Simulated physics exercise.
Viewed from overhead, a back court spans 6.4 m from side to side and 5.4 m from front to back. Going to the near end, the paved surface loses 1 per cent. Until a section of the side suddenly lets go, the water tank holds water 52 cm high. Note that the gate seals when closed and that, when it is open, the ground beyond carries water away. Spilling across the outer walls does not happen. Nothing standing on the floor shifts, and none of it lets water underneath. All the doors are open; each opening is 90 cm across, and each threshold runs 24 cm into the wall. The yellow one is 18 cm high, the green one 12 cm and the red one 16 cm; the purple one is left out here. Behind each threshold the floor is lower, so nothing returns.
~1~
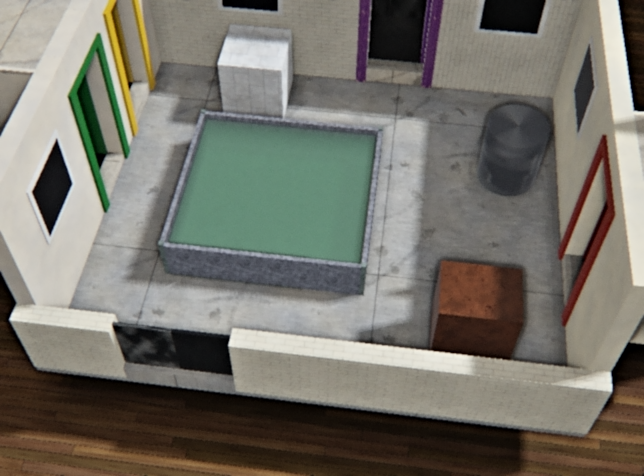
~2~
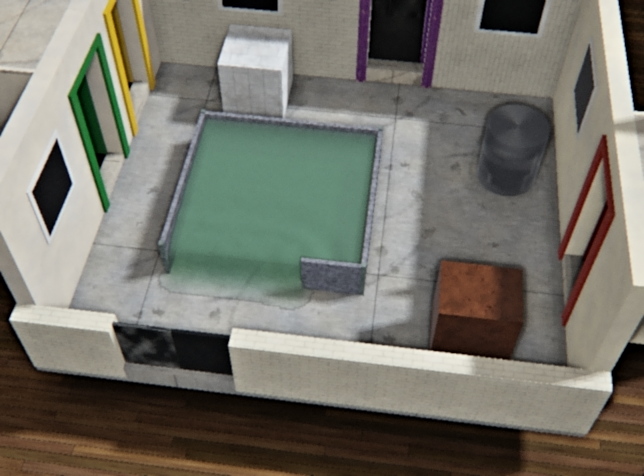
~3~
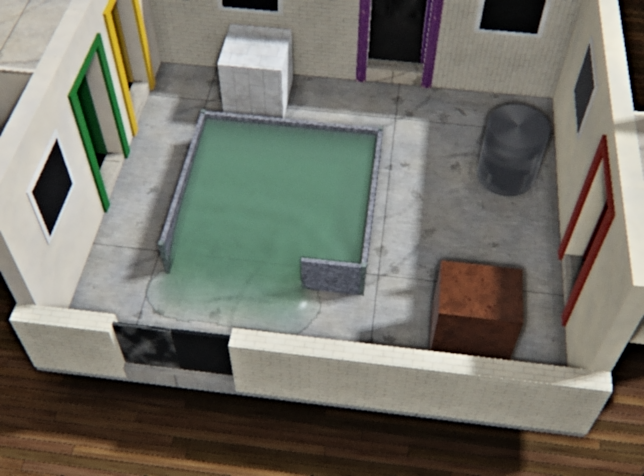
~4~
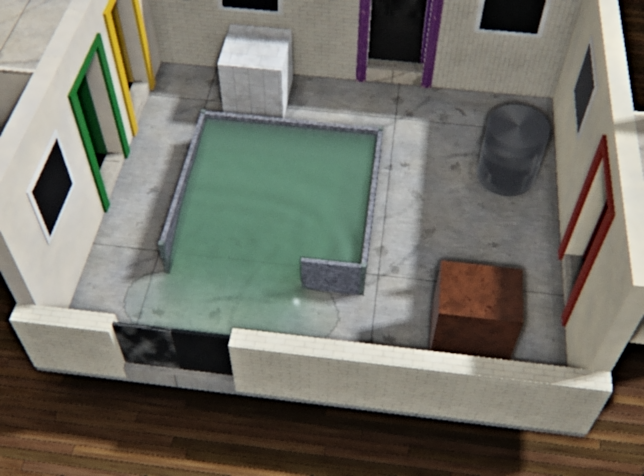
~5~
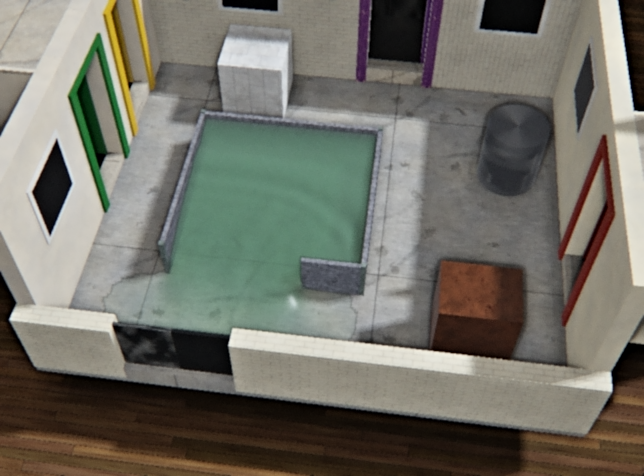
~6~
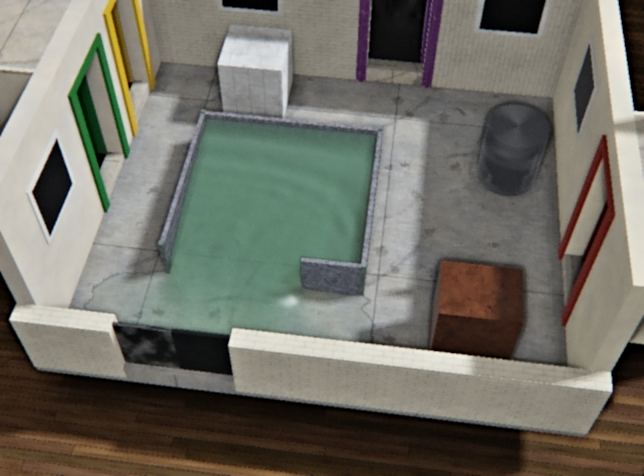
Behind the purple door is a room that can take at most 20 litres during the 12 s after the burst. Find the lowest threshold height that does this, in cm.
The lowest height is about 8 cm.
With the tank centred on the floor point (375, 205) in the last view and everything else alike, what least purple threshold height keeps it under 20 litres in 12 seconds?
Then it needs to be around 6.0 cm high.
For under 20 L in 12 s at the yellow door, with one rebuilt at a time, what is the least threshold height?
Yellow door - some 16 centimetres.
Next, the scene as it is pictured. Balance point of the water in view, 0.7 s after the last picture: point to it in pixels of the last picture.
Centre of mass: About (262, 246) px.
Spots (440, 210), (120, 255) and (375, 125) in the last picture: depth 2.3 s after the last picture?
Some 2, 16 and 0 cm.
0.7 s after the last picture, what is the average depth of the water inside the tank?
I'd put it at some 36 centimetres on average.
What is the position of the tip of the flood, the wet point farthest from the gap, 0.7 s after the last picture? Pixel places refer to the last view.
Pixel close to (443, 389).
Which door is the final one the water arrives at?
Purple.
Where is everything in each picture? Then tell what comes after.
In the first frame, still water, 52 cm deep, in the water tank at (278, 187); the purple door at (398, 33) is dry.
In the second frame, water pours out at (235, 270) and has run 0.3 m, to (285, 304); about 8 cm deep outside, 52 cm at the back.
In the third frame, the front is at (257, 325), 0.7 m from the gap at (235, 271); 1.2 m2 of floor is wet, 52 cm left at the back.
In the fourth frame, the gap is at (235, 272), the front 1.2 m out at a hidden place; the back of the water tank holds 52 cm.
In the fifth frame, the gap is at (235, 271), the front 1.3 m out at a hidden place; the back of the water tank holds 52 cm.
In the sixth frame, the front is at a hidden place, 1.5 m from the gap at (235, 272); 3.5 m2 of floor is wet, 49 cm left at the back; the purple door at (398, 33), 4.5 m from the gap, is still 4.2 m from the nearest water.
Then, 0.7 s after the last picture water covers 20 % of the floor, deepest (45 cm) near (214, 349); it has not reached the purple door.
Then, 2.3 s after the last picture water covers 55 % of the floor, deepest (42 cm) near (57, 343); it has not reached the purple door.
Then, 11.3 s after the last picture water covers 95 % of the floor, deepest (17 cm) near (488, 319); 10 cm at the purple door, 0 litres in over its 26 cm threshold.
At the purple door as built, the water peaked near 15 cm, 7.1 s after the last picture.
With a threshold of 6.5 cm, 37 litres would have come in within the 12 s; with 10.5 cm, 6 litres. So under 20 litres takes about 8 cm.
